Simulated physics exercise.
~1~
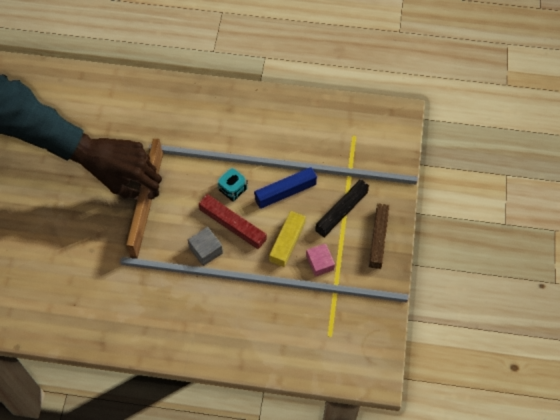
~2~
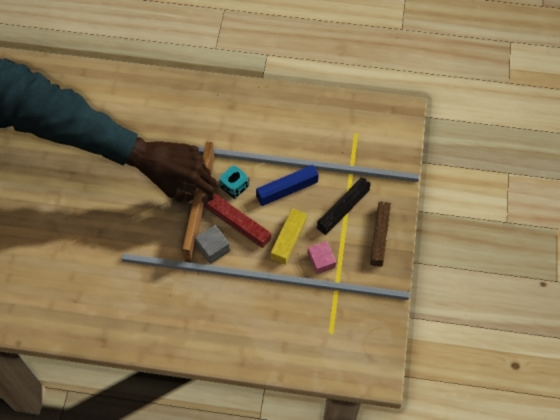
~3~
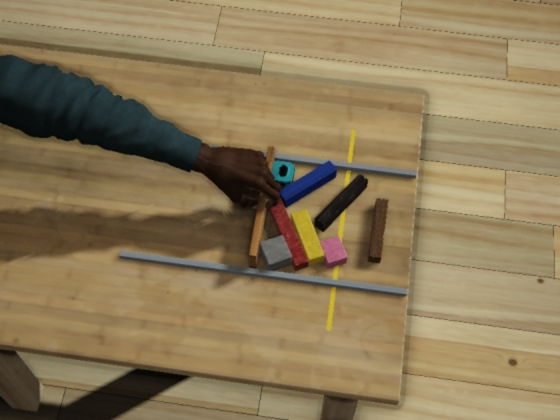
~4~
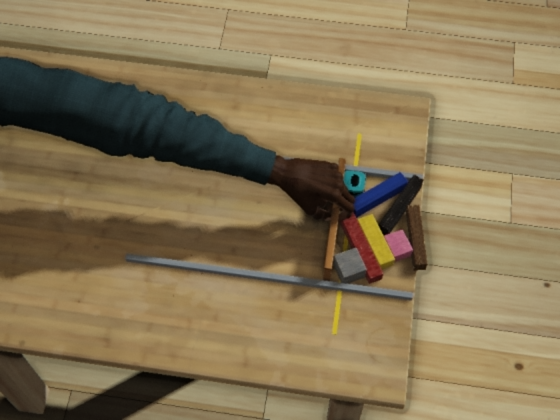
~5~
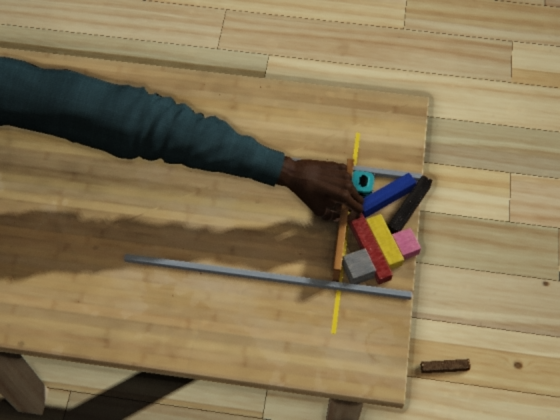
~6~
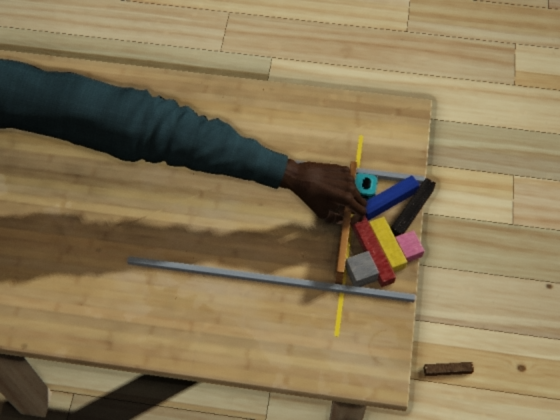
A hand pushes a board rightward, bunching blocks together until a brown bar falls off the table.
